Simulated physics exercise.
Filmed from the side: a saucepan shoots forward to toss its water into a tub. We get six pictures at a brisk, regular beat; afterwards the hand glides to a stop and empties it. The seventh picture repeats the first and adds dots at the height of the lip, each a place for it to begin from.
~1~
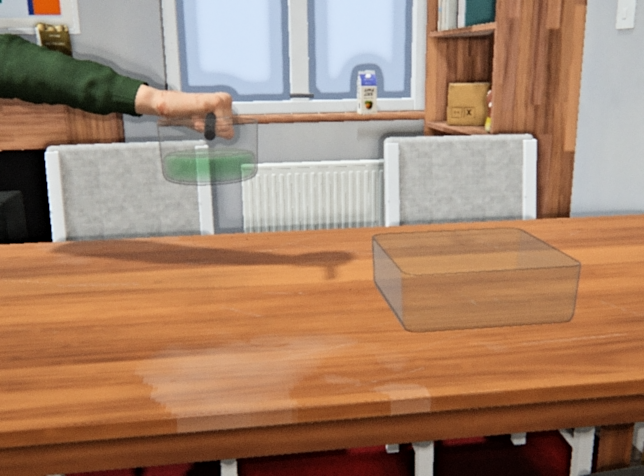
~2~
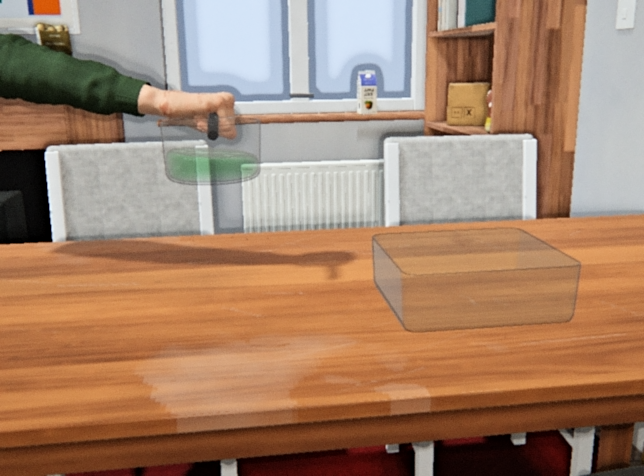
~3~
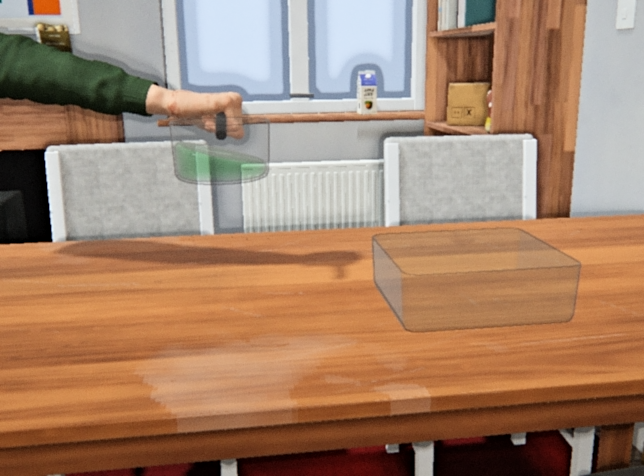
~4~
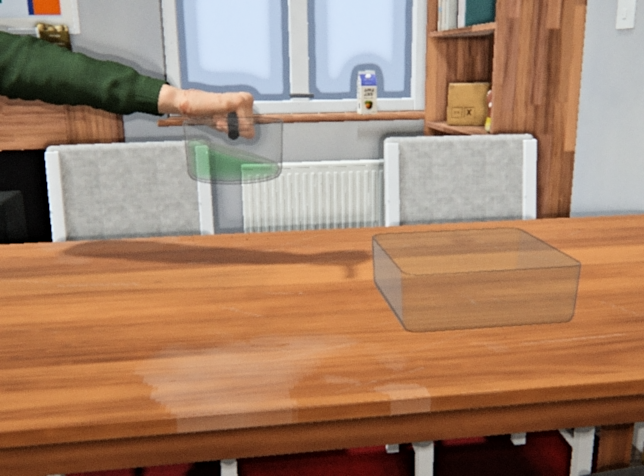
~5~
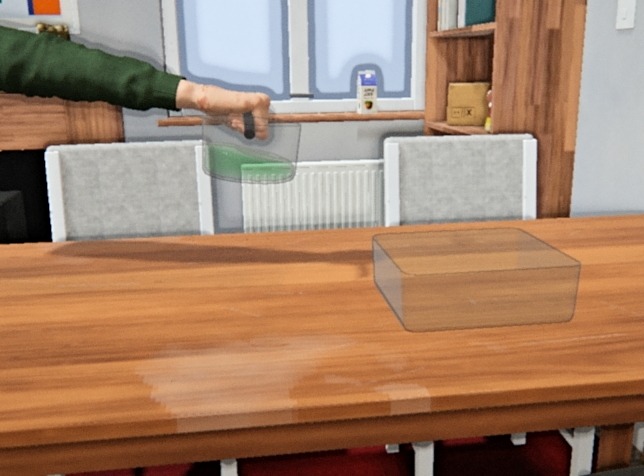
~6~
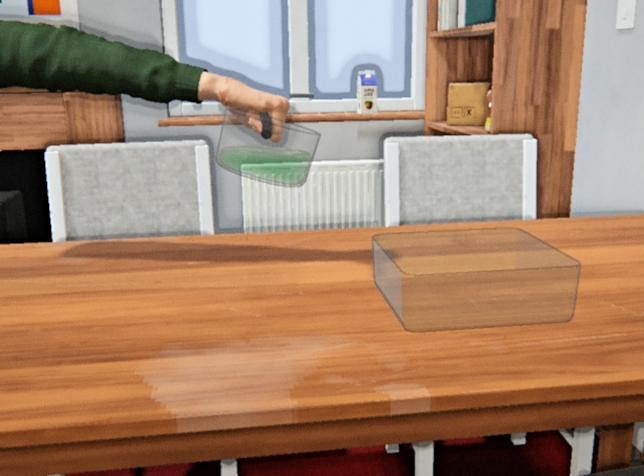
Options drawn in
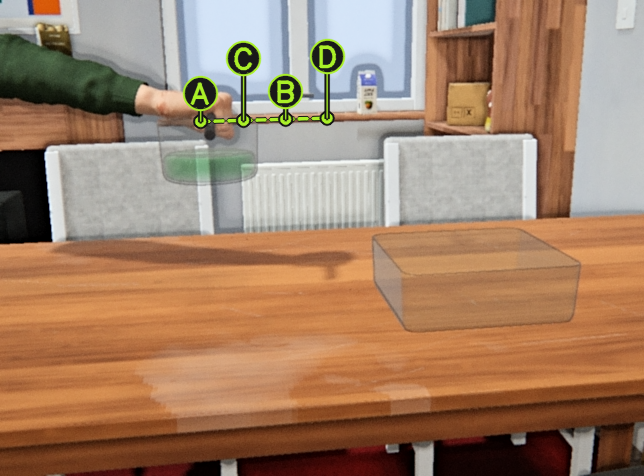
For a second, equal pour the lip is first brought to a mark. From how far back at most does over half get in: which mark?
The limit is B.
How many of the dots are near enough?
Two.
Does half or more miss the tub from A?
Yes, that goes wrong.
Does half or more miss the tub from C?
Yes, that goes wrong.
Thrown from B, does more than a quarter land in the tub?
Yes, clearly.
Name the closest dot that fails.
That is dot C.
On the marked copy, A at (200, 121); B at (285, 119); C at (243, 120); D at (327, 118).
With A, about 0 % lands in the tub, 100 % falls short.
With B, about 74 % lands in the tub, 20 % falls short and 7 % goes beside or beyond.
With C, about 24 % lands in the tub, 73 % falls short and 3 % goes beside or beyond.
With D, about 91 % lands in the tub, 2 % falls short and 7 % goes beside or beyond.
